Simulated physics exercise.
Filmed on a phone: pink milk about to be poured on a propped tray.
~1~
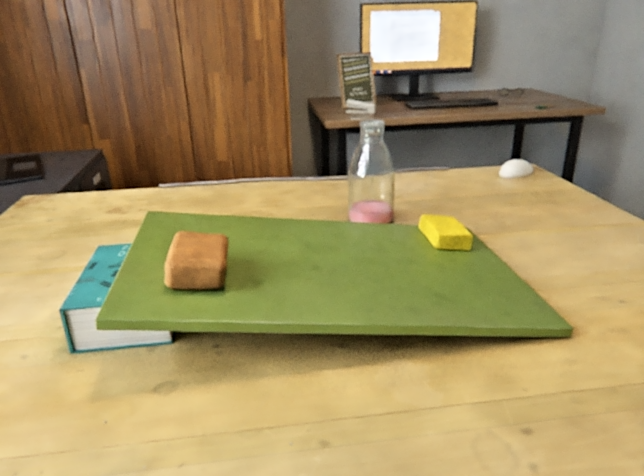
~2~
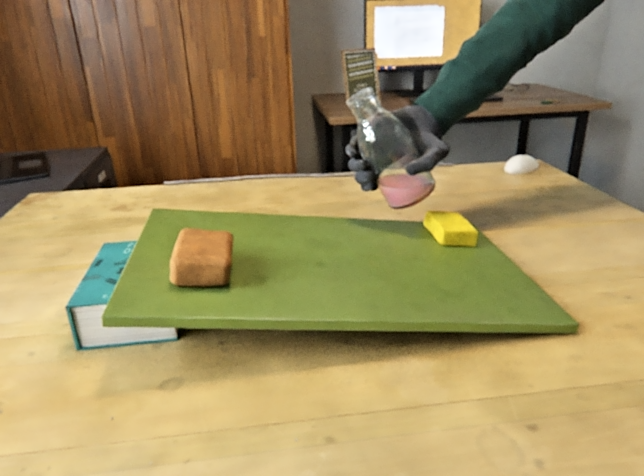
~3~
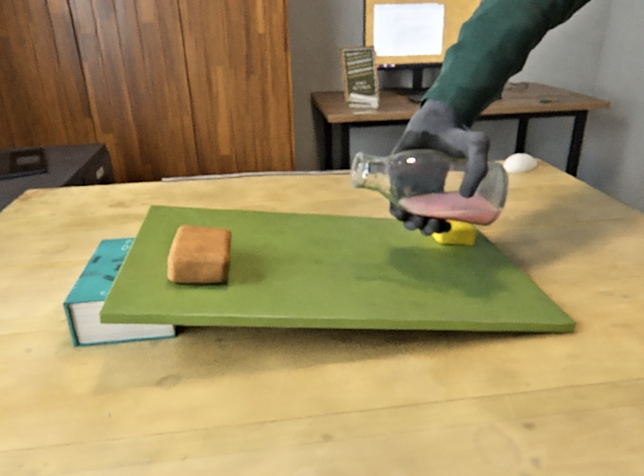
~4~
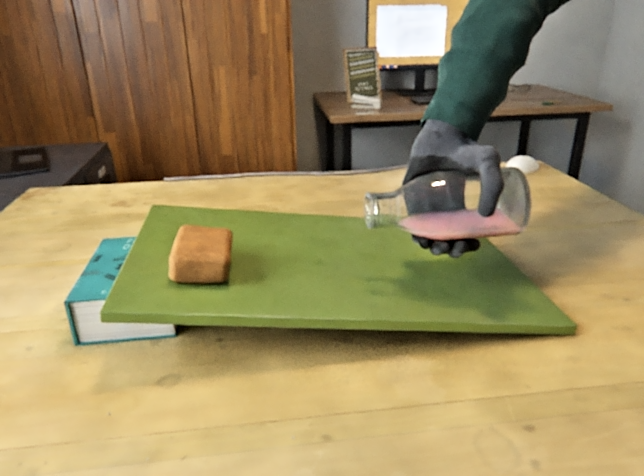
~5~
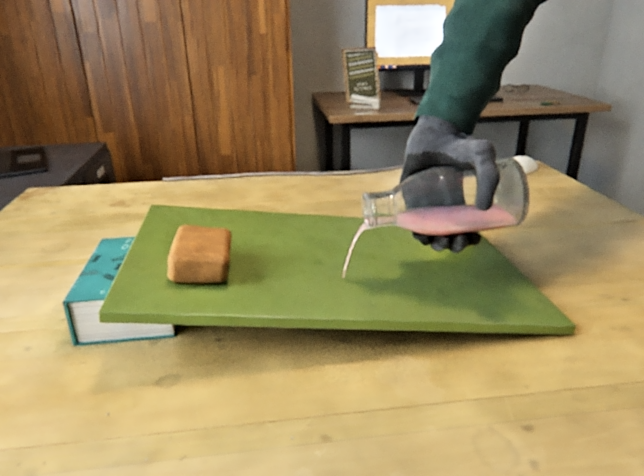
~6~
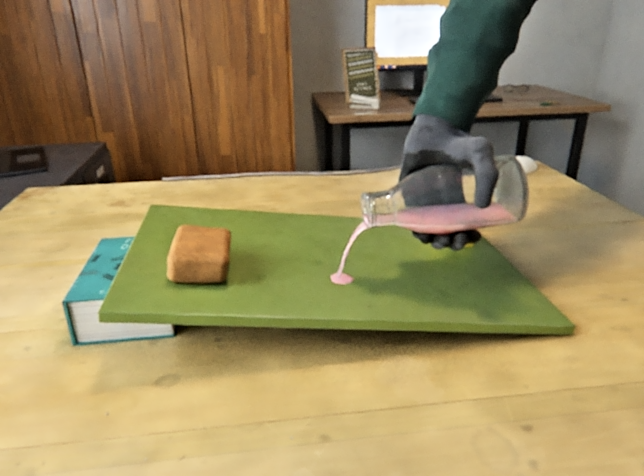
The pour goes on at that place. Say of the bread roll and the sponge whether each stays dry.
On the left the bread roll remains untouched, on the right the sponge remains untouched.
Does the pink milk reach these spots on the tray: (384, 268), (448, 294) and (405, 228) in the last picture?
The first is reached; the next wet; the last clear of it.
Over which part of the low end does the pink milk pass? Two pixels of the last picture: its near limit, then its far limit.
From about (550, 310) to (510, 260).
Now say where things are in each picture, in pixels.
The first frame shows the tray slopes down to the right; milk bottle (372, 171) nearly empty; bread roll (199, 259); sponge (445, 231).
The second frame shows milk bottle (386, 145) tipped 30° with all of its load; bread roll (204, 256).
The third frame shows milk bottle (423, 182) tipped 75° with all of its load; sponge (448, 226).
The fourth frame shows the tray slopes down to the right; milk bottle (439, 206) tipped 90° with all of its load; bread roll (203, 253).
The fifth frame shows the first of it lands; milk bottle (438, 202) tipped 95° with all of its load.
The sixth frame shows the first of it lands; milk bottle (437, 200) tipped 95° with nearly all of its load; bread roll (202, 253).
Soon after, it runs down to the right; the bread roll is dry; the sponge is dry.
In the end, it runs down to the right and off the end; the bread roll is dry; the sponge is dry.
